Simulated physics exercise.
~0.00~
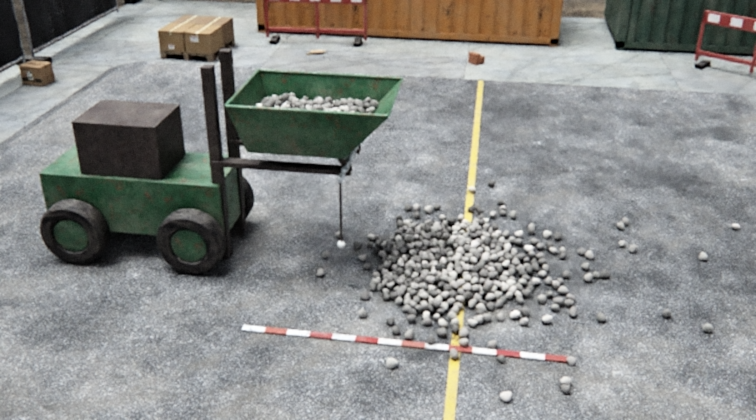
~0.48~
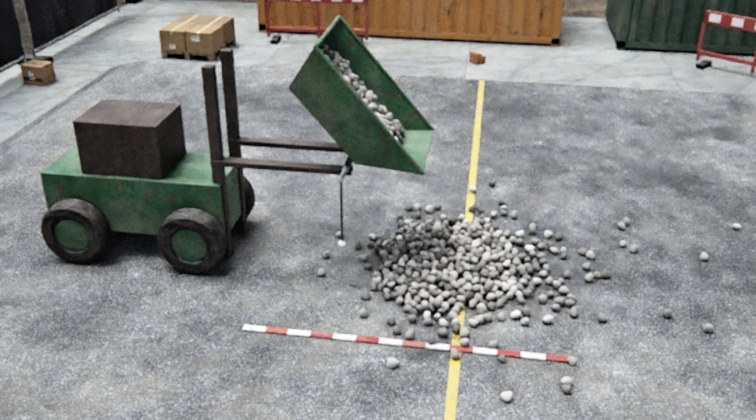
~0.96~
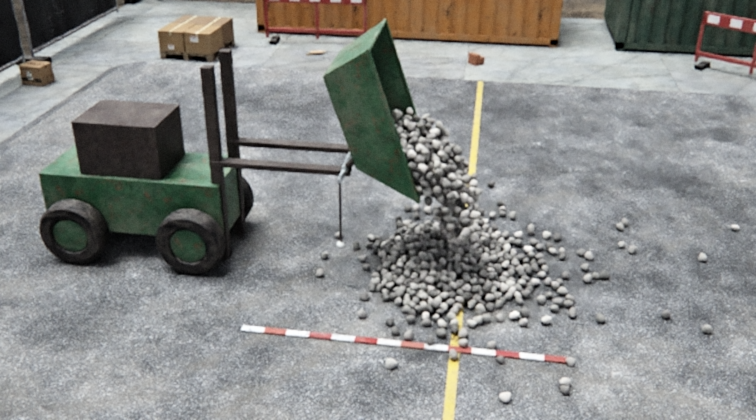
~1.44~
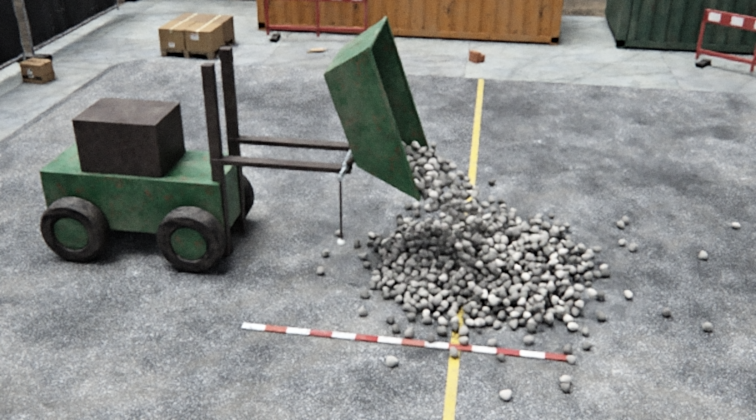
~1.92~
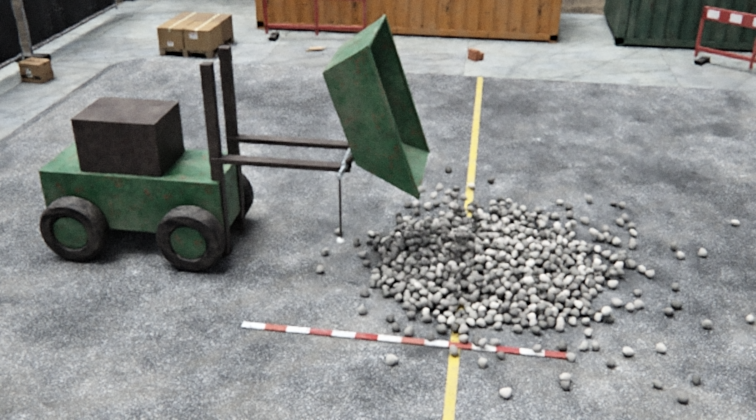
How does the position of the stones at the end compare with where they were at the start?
At the start some stones were up in the green skip and the rest lay in a heap on the ground. By the end they were all on the ground, so that as a whole they sat lower and further to the right.
